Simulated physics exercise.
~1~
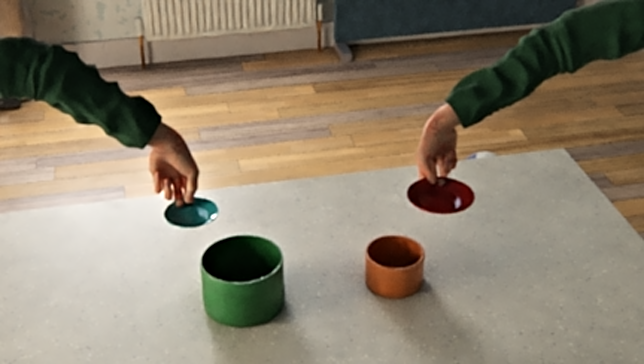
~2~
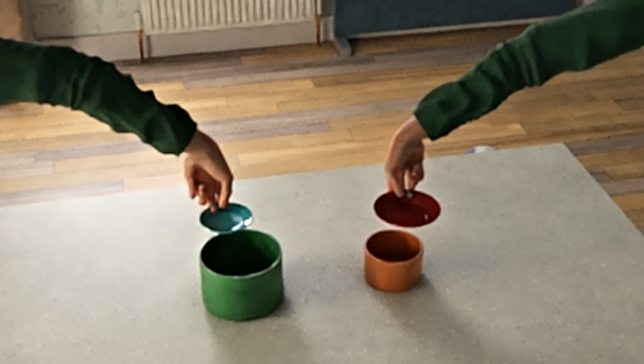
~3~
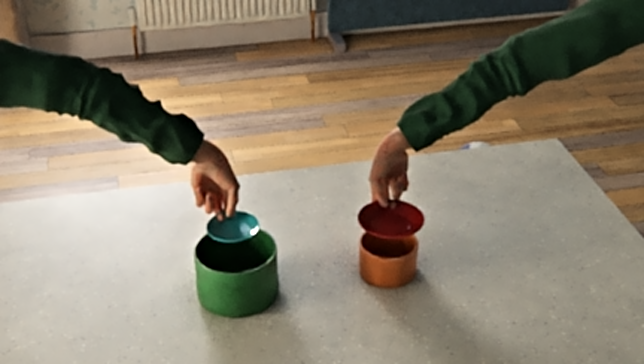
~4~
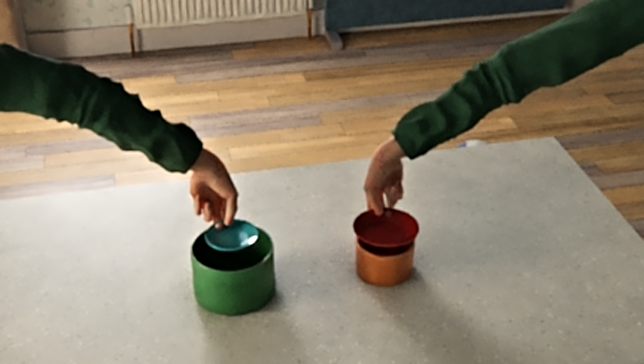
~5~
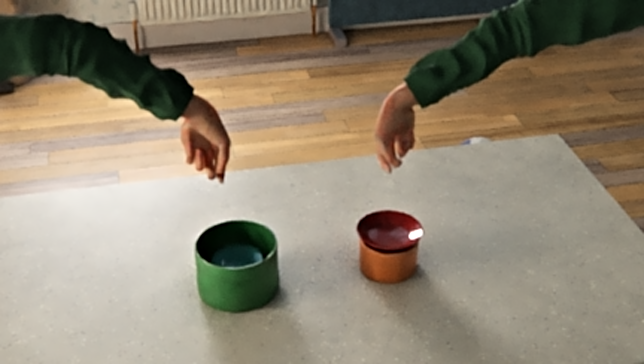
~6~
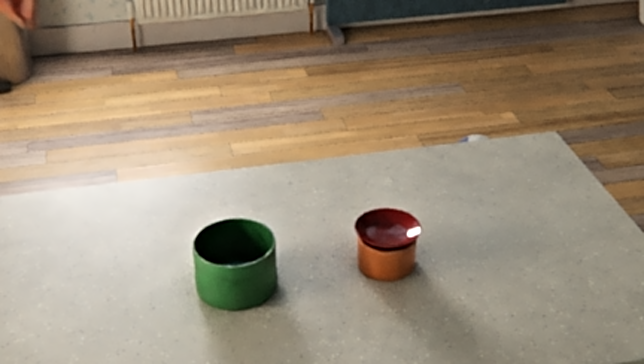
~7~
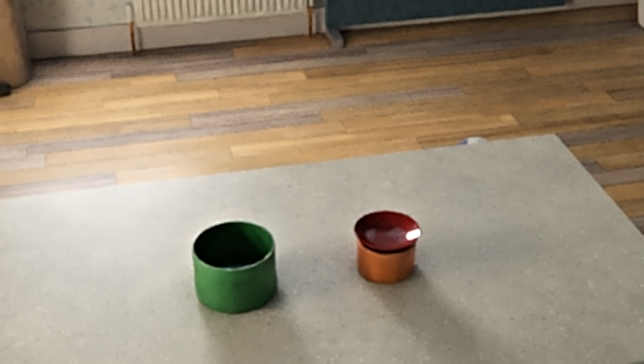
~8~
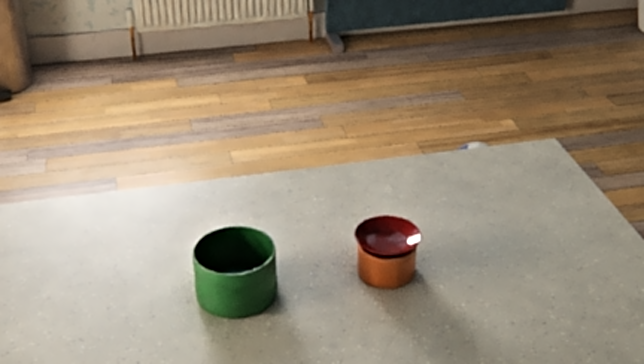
At first, two hands in dark green sleeves hold a small turquoise plate and a red saucer above a pale tabletop, just behind a green cup and a smaller orange jar. The left hand carries the plate rightward while the right hand brings the saucer left and down, until each is over an opening. Both hands lower their discs and let go, then draw back out of view. The red saucer stays seated on the orange jar's rim, covering it like a lid. The turquoise plate slips past the green cup's rim and drops inside, out of sight.
